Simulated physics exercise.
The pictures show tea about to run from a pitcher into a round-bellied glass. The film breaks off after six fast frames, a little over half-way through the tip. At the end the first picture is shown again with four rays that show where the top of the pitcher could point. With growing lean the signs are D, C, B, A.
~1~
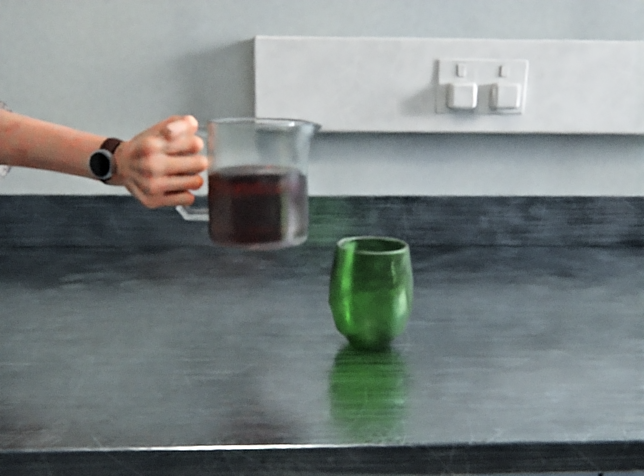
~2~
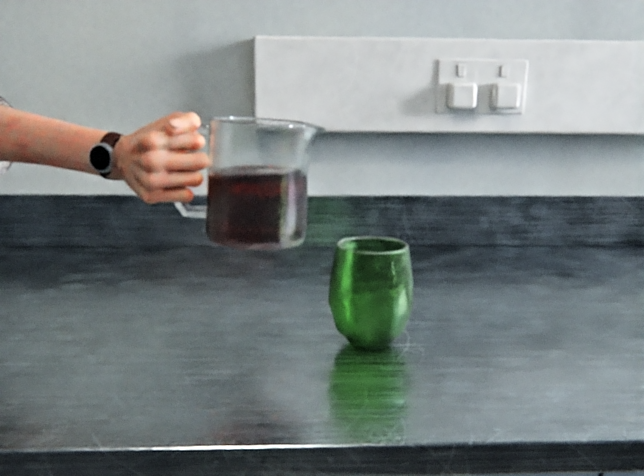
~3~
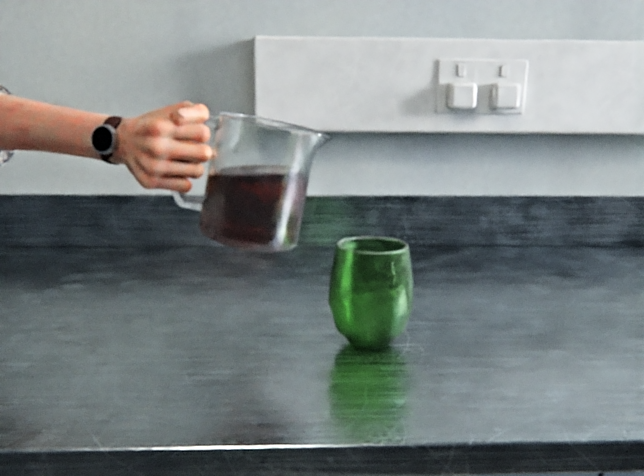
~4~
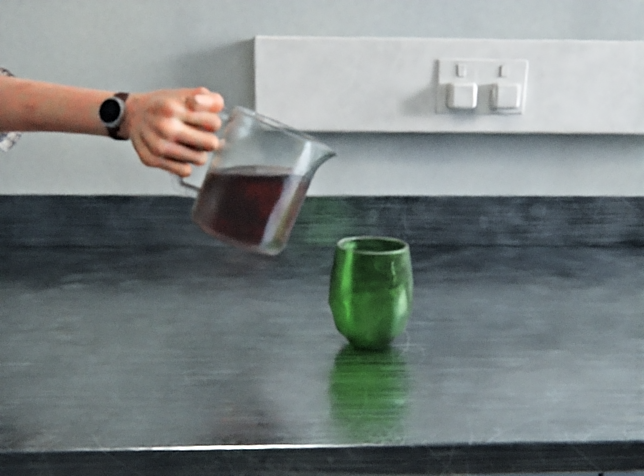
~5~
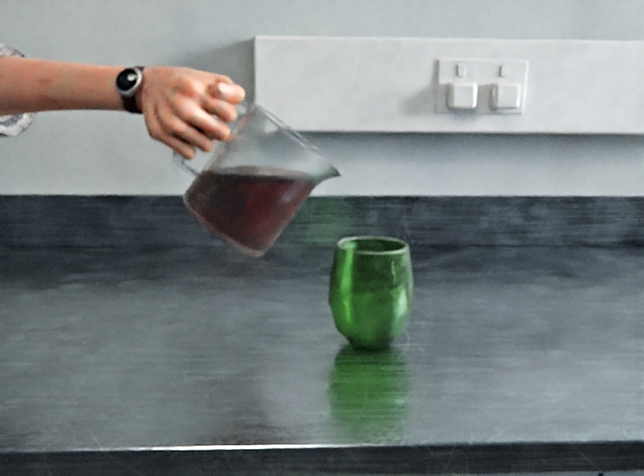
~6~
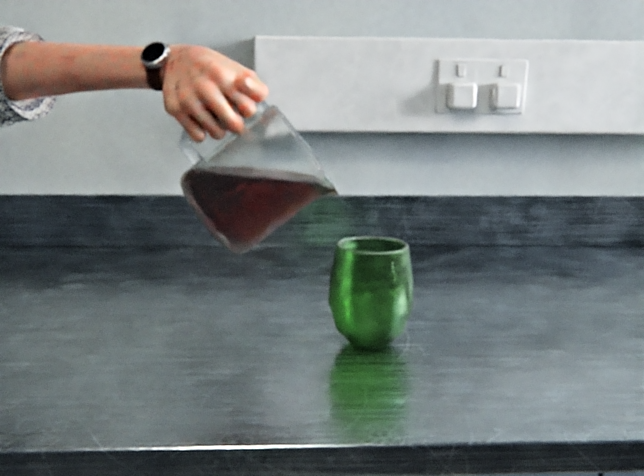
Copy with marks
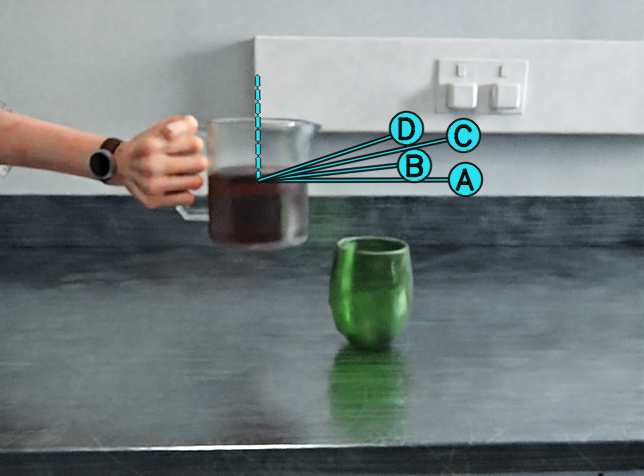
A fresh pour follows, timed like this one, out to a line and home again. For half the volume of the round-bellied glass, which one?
Best: D.
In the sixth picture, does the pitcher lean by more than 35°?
Yes.
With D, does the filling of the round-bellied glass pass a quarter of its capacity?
Yes, it does.
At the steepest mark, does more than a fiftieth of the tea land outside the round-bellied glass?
Yes.
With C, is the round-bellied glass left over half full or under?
Over.
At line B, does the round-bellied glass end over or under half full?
Over.
On the marked copy, A at (448, 179); B at (396, 165); C at (446, 139); D at (391, 136).
Choosing A, the round-bellied glass ends with about 63 % of what it can hold; 24 % of the tea is spilt.
Choosing B, the round-bellied glass ends with about 71 % of what it can hold; 6 % of the tea is spilt.
Choosing C, the round-bellied glass ends with about 65 % of what it can hold.
Choosing D, the round-bellied glass ends with about 50 % of what it can hold.
